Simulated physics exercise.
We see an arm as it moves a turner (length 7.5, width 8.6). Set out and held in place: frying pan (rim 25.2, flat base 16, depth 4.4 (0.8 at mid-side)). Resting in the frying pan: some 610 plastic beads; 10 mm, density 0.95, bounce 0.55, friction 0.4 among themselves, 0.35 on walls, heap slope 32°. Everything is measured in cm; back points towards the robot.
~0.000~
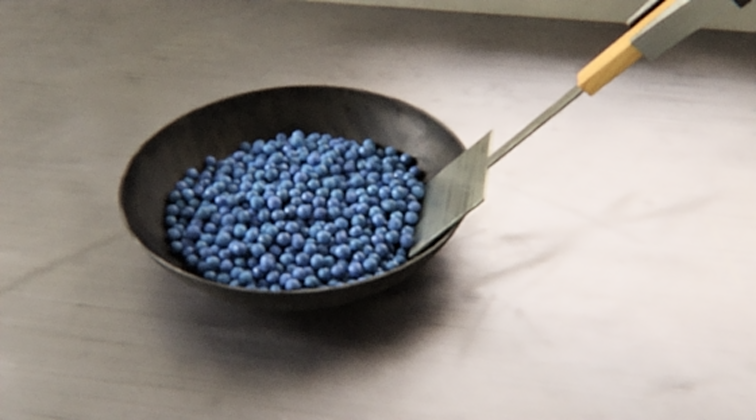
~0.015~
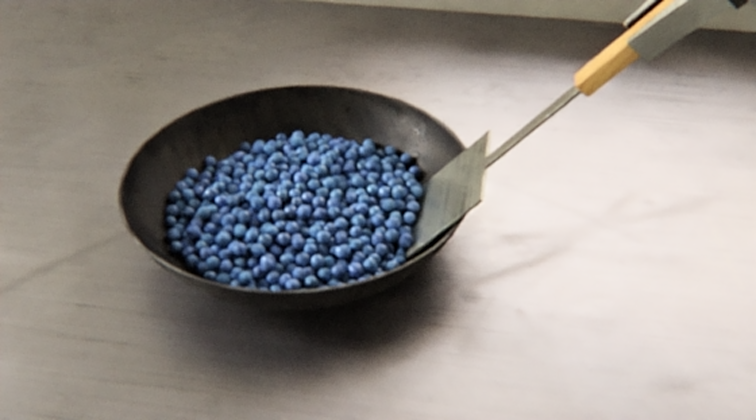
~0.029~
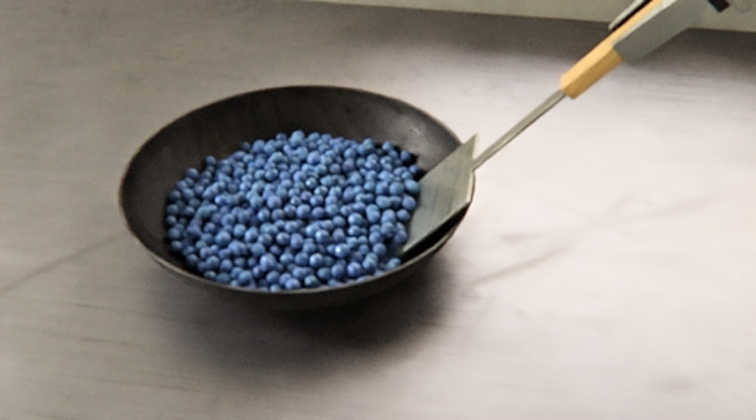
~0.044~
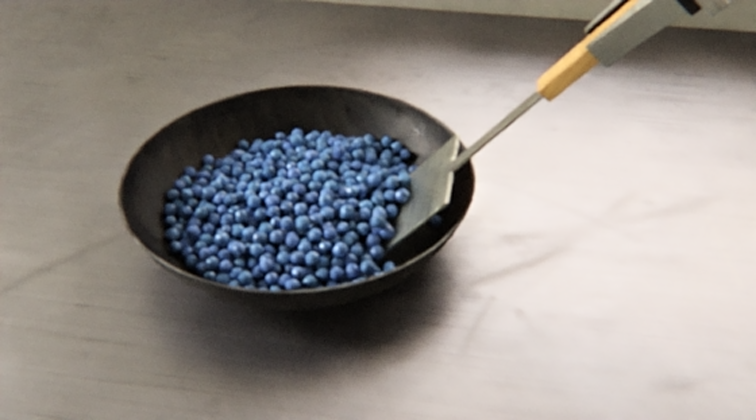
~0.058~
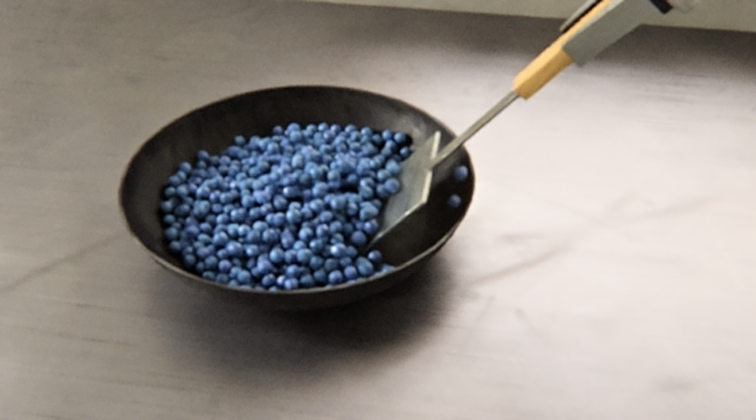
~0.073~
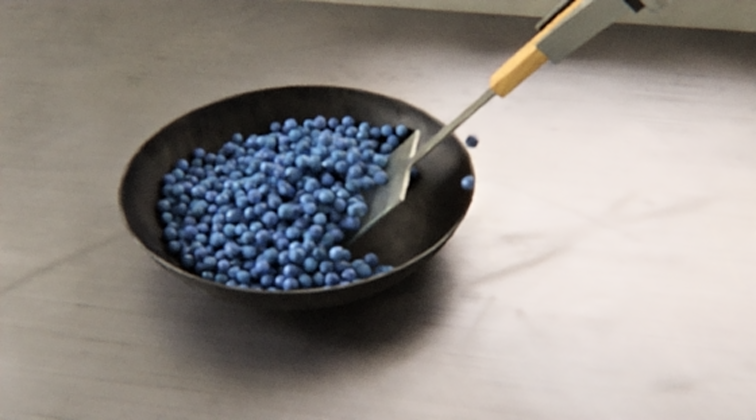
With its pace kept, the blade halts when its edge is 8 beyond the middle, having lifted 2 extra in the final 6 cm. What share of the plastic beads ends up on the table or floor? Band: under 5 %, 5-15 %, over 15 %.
Over 15 %.
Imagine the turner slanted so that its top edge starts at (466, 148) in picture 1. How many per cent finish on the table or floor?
I'd estimate around 25 per cent.
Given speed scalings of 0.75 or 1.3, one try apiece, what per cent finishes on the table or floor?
Some 10 per cent, then some 25 per cent, on the table or floor.
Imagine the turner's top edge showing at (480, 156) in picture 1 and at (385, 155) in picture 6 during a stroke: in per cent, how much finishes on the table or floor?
Near 30 in a hundred.
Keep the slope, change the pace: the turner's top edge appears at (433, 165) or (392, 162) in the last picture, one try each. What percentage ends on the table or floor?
I'd estimate close to 15 and 25 in a hundred.
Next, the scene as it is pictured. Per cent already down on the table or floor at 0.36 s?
Some 15 per cent.
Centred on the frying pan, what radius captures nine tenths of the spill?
Around 50 centimetres from the centre.
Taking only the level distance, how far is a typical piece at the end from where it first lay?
Distance: Around 4 cm.
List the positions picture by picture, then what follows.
In the first frame, the turner top edge at (489, 163), sloping 50°; upper third of the load around (304, 199), from x 170 to 420, top at y 135; 613 in the frying pan.
In the second frame, the turner top edge at (487, 163), sloping 50°; upper third of the load around (306, 199), from x 170 to 415, top at y 135.
In the third frame, the turner top edge at (474, 165), sloping 50°; upper third of the load around (314, 198), from x 170 to 415, top at y 135.
In the fourth frame, the turner top edge at (453, 167), sloping 50°; upper third of the load around (320, 197), from x 170 to 440, top at y 135.
In the fifth frame, the turner top edge at (432, 165), sloping 50°; upper third of the load around (320, 192), from x 165 to 460, top at y 130.
In the sixth frame, the turner top edge at (411, 163), sloping 50°; upper third of the load around (310, 186), from x 165 to 470, top at y 120; 613 in the frying pan.
After 0.11 s, sloping 50°, highest piece 14 above the table; 609 in the frying pan, 4 on the blade or in flight.
After 0.15 s, sloping 50°, highest piece 19 above the table; 609 in the frying pan, 4 on the blade or in flight.
After 0.36 s, sloping 50°, highest piece 21 above the table; 483 in the frying pan, 107 on the table or floor, 23 on the blade or in flight.
After 1.41 s, sloping 50°, highest piece 4 above the table; 483 in the frying pan, 130 on the table or floor.
In the end, 483 in the frying pan, 130 on the table or floor. That is 21 % on the table or floor.
